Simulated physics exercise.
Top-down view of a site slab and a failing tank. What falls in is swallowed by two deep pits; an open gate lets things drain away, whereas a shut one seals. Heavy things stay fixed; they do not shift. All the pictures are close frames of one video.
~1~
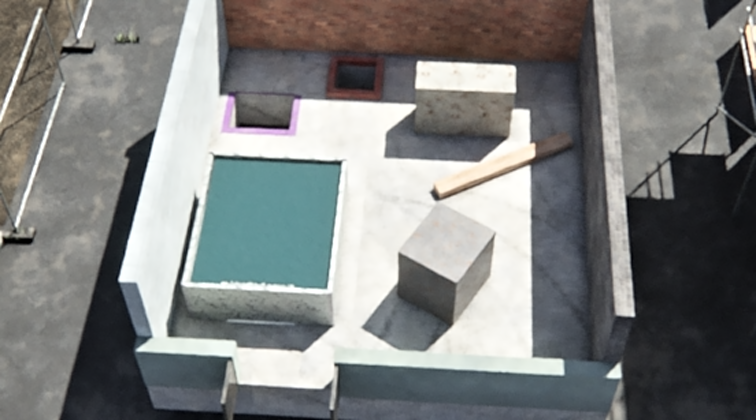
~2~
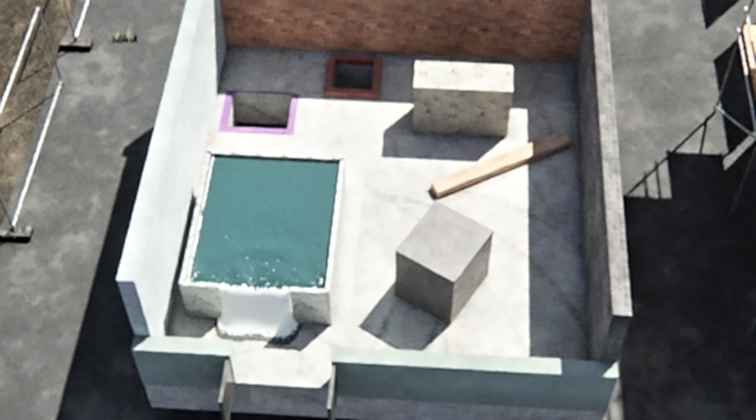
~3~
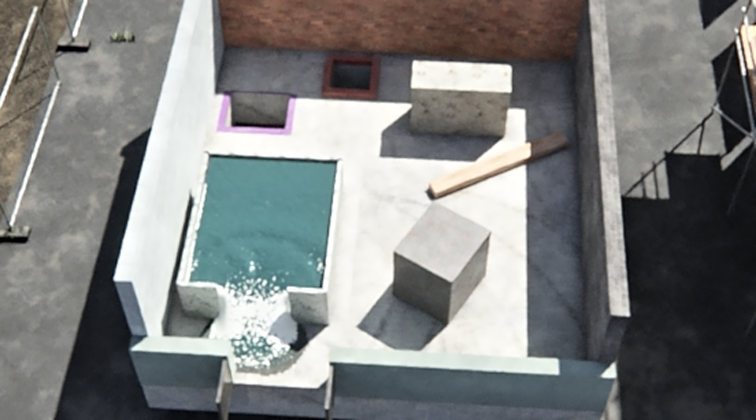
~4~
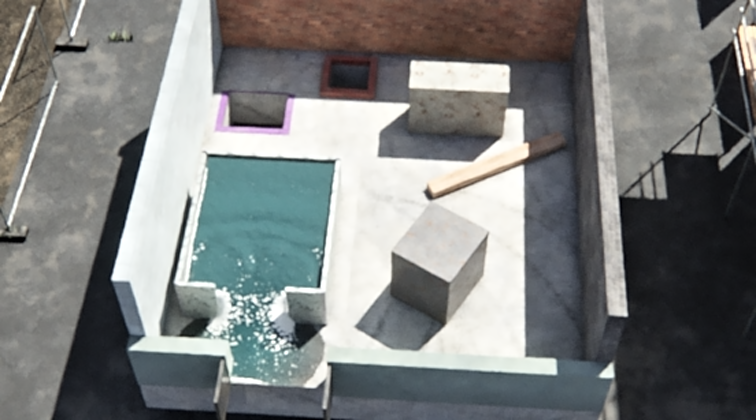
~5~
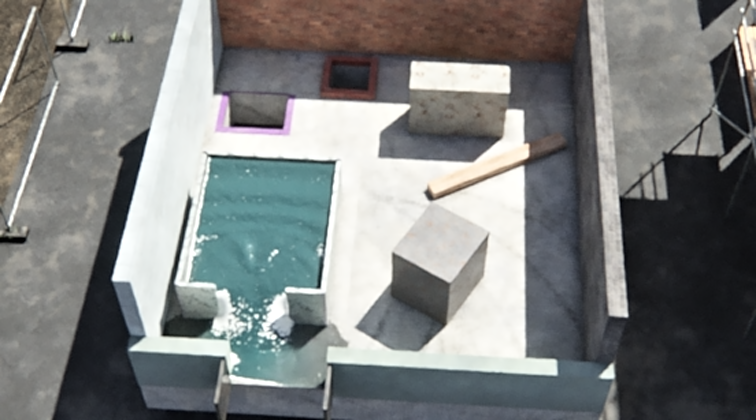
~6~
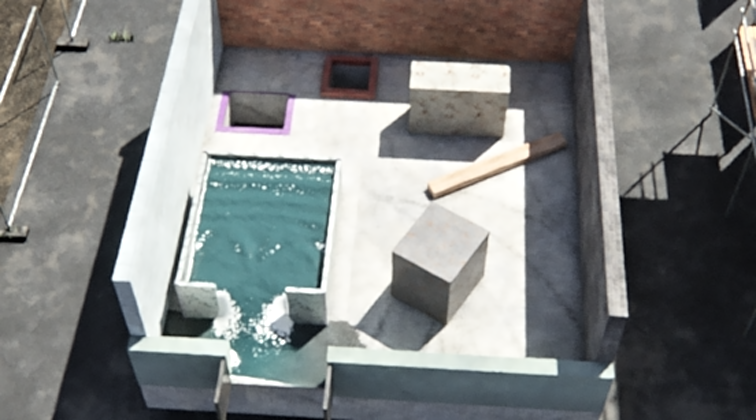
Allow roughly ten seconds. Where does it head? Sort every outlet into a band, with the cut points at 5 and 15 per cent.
Final shares: The gate over 15 %; the purple pit 5 to 15 %; the red pit under 5 %.
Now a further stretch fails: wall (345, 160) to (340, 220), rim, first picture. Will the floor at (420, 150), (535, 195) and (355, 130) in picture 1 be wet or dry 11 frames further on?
First spot submerged, second spot submerged, third spot spared.
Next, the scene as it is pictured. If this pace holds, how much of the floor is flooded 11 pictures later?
Some 15 in a hundred.
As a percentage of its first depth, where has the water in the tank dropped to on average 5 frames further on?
Estimate: Close to 72 %.
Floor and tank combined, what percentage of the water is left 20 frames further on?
Estimate: Near 62 %.
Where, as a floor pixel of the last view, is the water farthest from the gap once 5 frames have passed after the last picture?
Best guess: Near (454, 381).
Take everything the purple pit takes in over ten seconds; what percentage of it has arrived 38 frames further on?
My figure is 60 in a hundred.
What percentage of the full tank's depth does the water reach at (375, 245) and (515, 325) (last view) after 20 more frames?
About 0 and 0 per cent.
A moment on, water covers 10 % of the floor; the gate 13 %, the purple pit 0 %, the red pit 0 %.
Next, water covers 15 % of the floor; the gate 23 %, the purple pit 0 %, the red pit 0 %.
Then, water covers 15 % of the floor; the gate 35 %, the purple pit 2 %, the red pit 0 %.
Later, water covers 25 % of the floor; the gate 50 %, the purple pit 6 %, the red pit 0 %.
In the end, water covers 25 % of the floor; the gate 62 %, the purple pit 9 %, the red pit 0 %.
